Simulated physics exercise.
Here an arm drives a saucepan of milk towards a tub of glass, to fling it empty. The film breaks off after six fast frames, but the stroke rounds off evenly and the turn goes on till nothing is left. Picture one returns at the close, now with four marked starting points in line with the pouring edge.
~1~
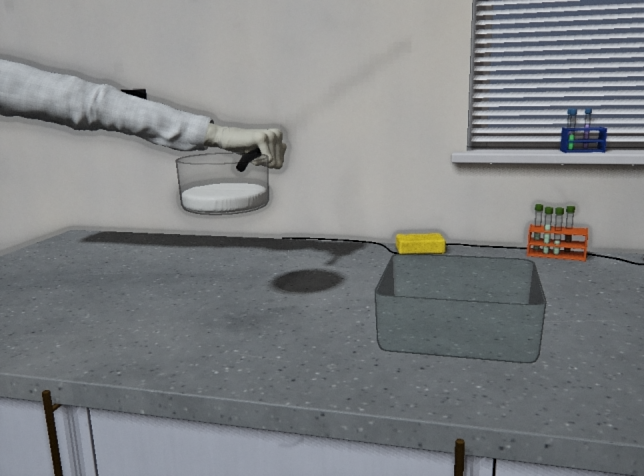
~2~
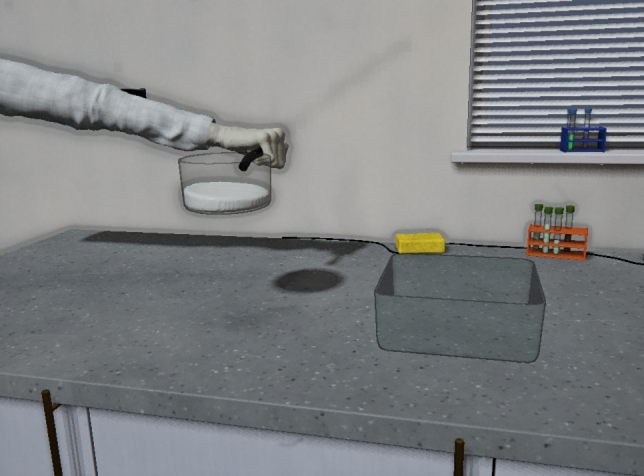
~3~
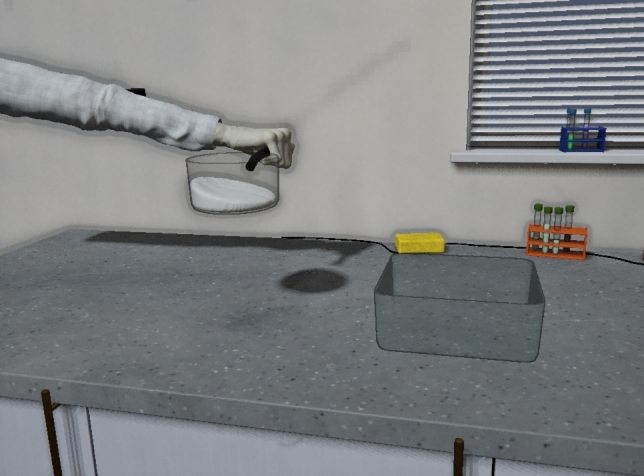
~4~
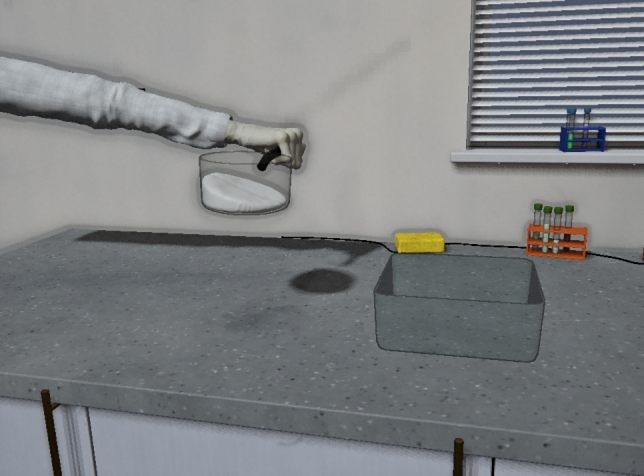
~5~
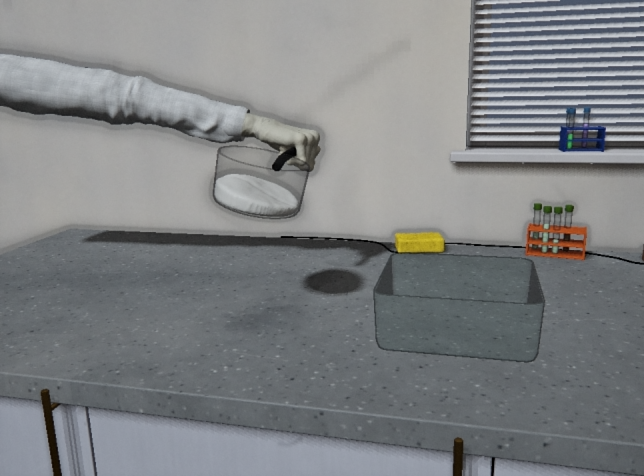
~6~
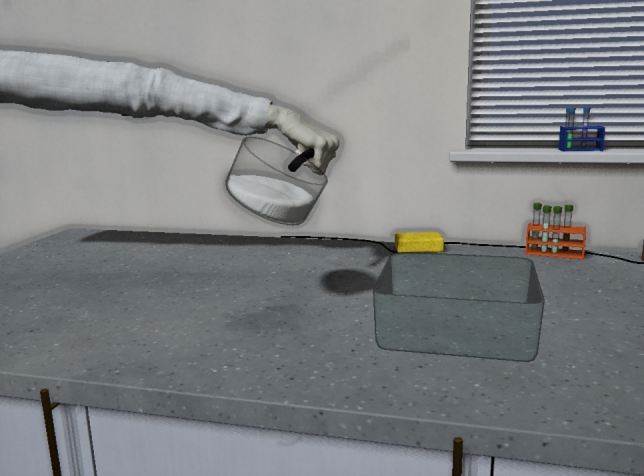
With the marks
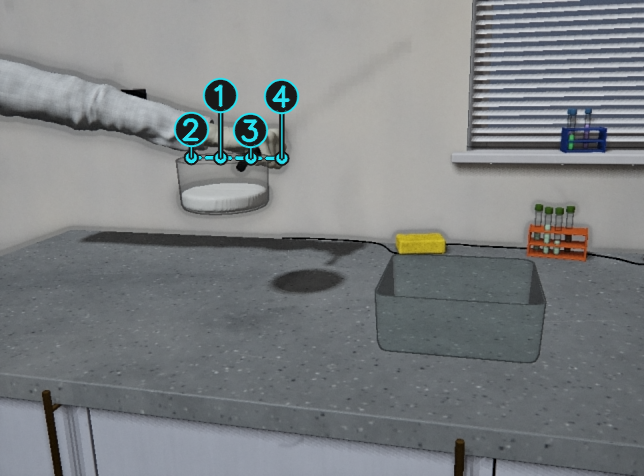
Above a grey counter, an arm moves a pan of white liquid right, gradually tilting it.
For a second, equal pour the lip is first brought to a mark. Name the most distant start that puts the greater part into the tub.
It is 4.
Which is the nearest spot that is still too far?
That would be 3.
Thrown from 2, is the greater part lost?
Yes.
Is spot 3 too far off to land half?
Yes.
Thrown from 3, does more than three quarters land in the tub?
No, it does not.
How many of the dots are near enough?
One of them.
In cyan, 1 at (220, 157); 2 at (191, 157); 3 at (250, 158); 4 at (281, 158).
If 1 is chosen, about 0 % lands in the tub, 99 % falls short.
If 2 is chosen, about 0 % lands in the tub, 100 % falls short.
If 3 is chosen, about 33 % lands in the tub, 61 % falls short and 6 % goes beside or beyond.
If 4 is chosen, about 66 % lands in the tub, 23 % falls short and 11 % goes beside or beyond.
